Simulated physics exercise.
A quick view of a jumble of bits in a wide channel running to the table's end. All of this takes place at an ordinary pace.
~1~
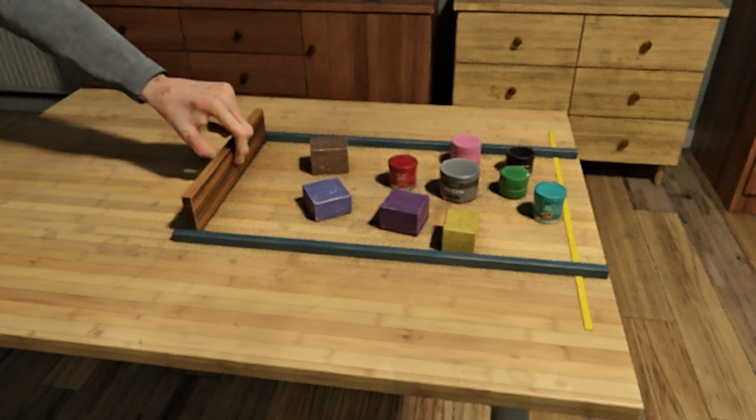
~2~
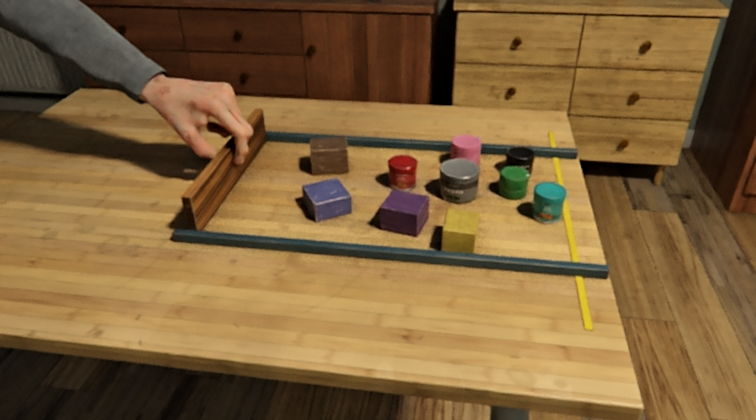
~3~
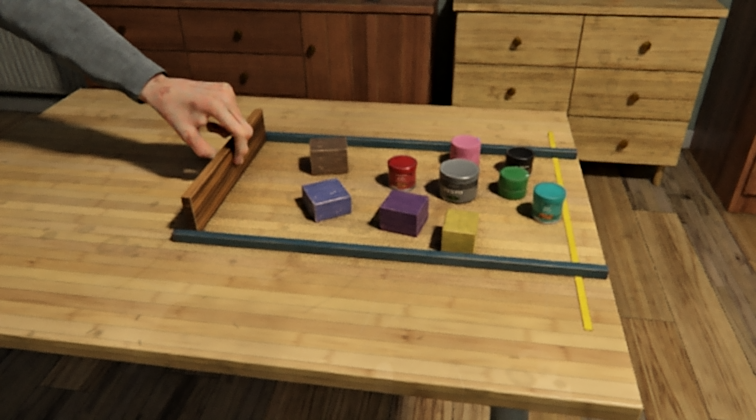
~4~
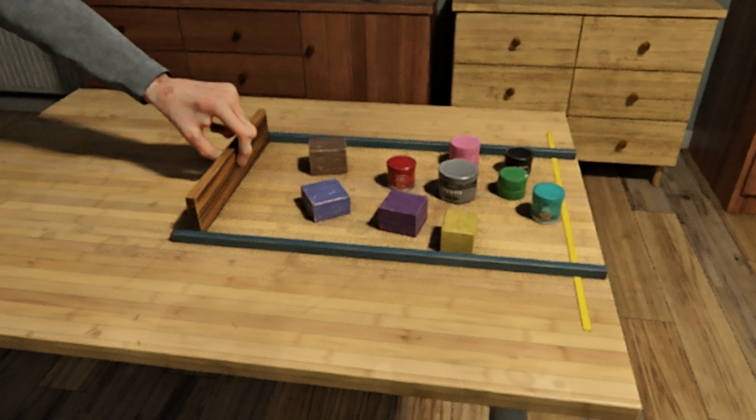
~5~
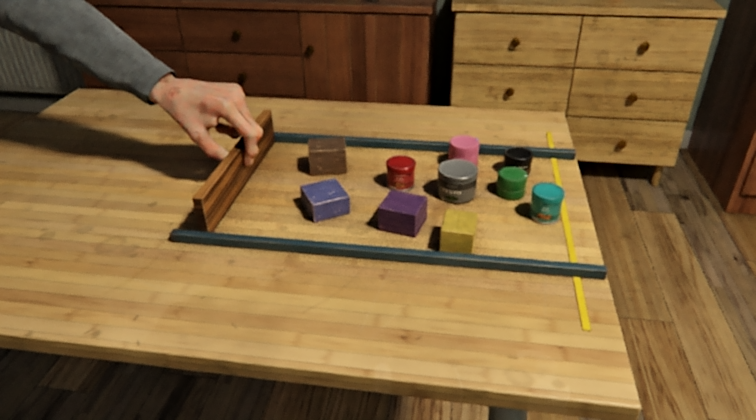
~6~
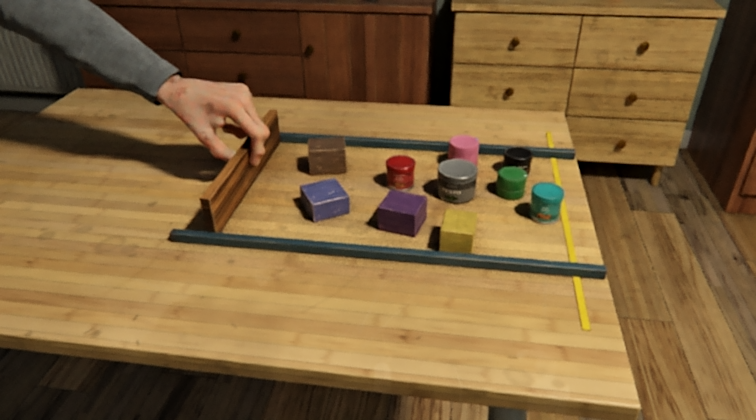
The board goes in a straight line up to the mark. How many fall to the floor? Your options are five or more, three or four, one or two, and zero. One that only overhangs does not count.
My pick is five or more.
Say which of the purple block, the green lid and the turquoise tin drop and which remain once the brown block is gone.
Purple block - gone; green lid - gone; turquoise tin - gone.
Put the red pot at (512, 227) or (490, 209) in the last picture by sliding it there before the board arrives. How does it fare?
In turn it goes down, then goes down.
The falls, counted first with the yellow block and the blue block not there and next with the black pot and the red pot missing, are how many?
Try one: 4; try two: 3.
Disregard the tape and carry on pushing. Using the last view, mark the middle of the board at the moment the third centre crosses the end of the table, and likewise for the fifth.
First at (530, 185), next at (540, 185).
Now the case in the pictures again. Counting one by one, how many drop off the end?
That totals 5.
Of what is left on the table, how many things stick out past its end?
That would be 5.
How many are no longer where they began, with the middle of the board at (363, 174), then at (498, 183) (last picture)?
4, then 10.
Early on, none off yet; turquoise tin at rest near (546, 204); black pot at rest near (517, 163); green lid at rest near (511, 183).
A while later, none off yet; turquoise tin travelled well along near (600, 204); black pot travelled about its own width near (555, 162); green lid travelled well along near (567, 183).
Finally, the number that fall off is five or more; lost, purple block, grey tub, green lid, black pot and turquoise tin.
